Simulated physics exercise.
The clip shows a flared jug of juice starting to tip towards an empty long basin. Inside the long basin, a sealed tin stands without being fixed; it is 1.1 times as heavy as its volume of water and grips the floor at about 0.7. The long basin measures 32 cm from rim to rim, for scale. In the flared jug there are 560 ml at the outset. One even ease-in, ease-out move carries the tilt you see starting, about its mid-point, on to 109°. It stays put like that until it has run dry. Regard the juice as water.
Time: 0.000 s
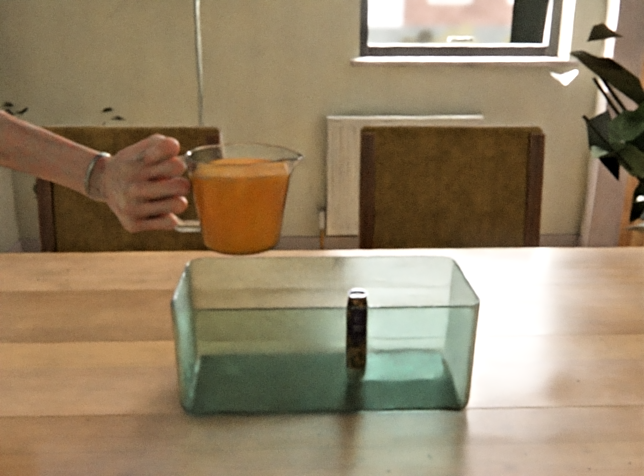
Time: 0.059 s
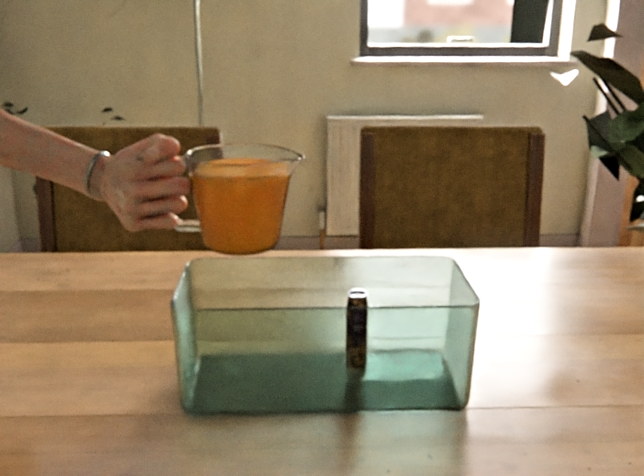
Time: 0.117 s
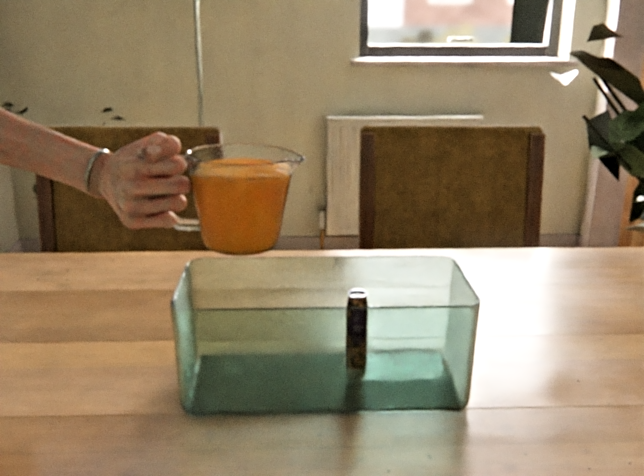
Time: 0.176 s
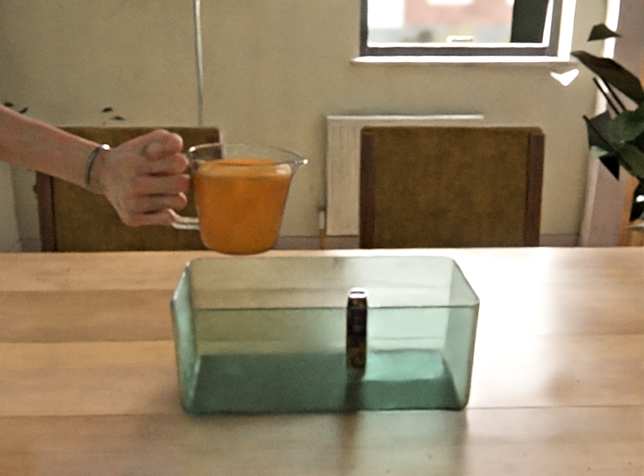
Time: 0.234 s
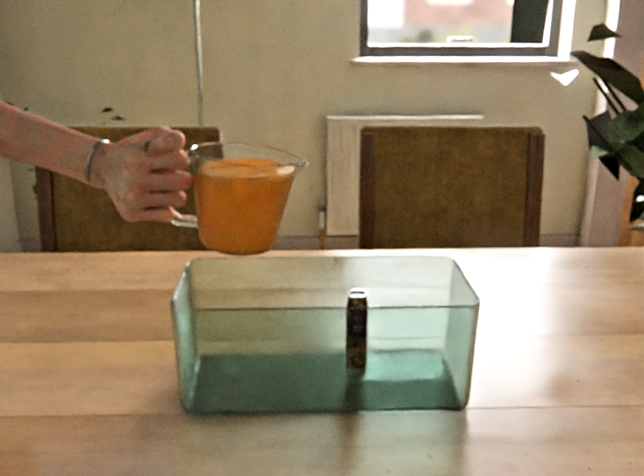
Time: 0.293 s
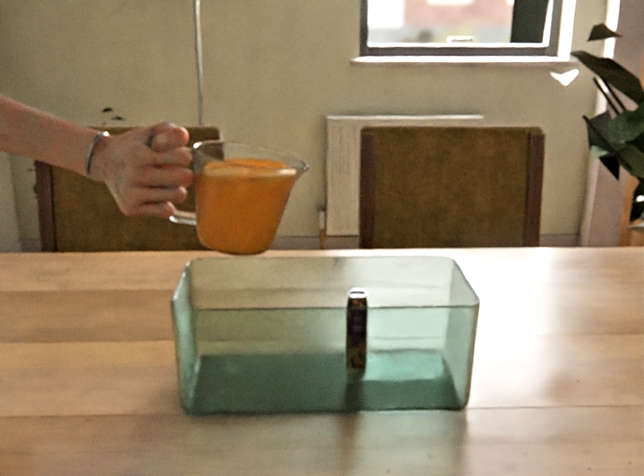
In this clip, a hand holds a flared glass jug of orange juice above a clear, green-tinted long basin with a small dark tin inside, keeping it nearly level at first, then slowly tilting it slightly to the right.
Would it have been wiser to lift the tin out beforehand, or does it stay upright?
I expect it to overbalance.
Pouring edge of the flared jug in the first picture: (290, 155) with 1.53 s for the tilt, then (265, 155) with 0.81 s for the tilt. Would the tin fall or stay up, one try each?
Run one: It tumbles. Run two: It does not tip.
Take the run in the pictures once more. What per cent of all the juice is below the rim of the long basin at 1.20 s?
About 80 per cent.
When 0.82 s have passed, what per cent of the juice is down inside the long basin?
Near 14 in a hundred.
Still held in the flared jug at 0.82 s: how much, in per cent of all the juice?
72 %.
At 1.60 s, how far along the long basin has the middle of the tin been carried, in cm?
The tin is about 6 cm from where it started.
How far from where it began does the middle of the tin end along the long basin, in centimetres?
All told, the tin's centre has moved close to 6.5 cm.
By 0.82 s the tilt is 60° and 71 per cent is still to pour; the tin stands where it began.
By 1.20 s the tilt is 96° and 13 per cent is still to pour; the tin leans 24°.
By 1.60 s the tilt is 109° and 0 per cent is still to pour; the tin lies on its side.
By 2.04 s the tilt is 109° and 0 per cent is still to pour; the tin lies on its side.
At rest the tin lies on its side.
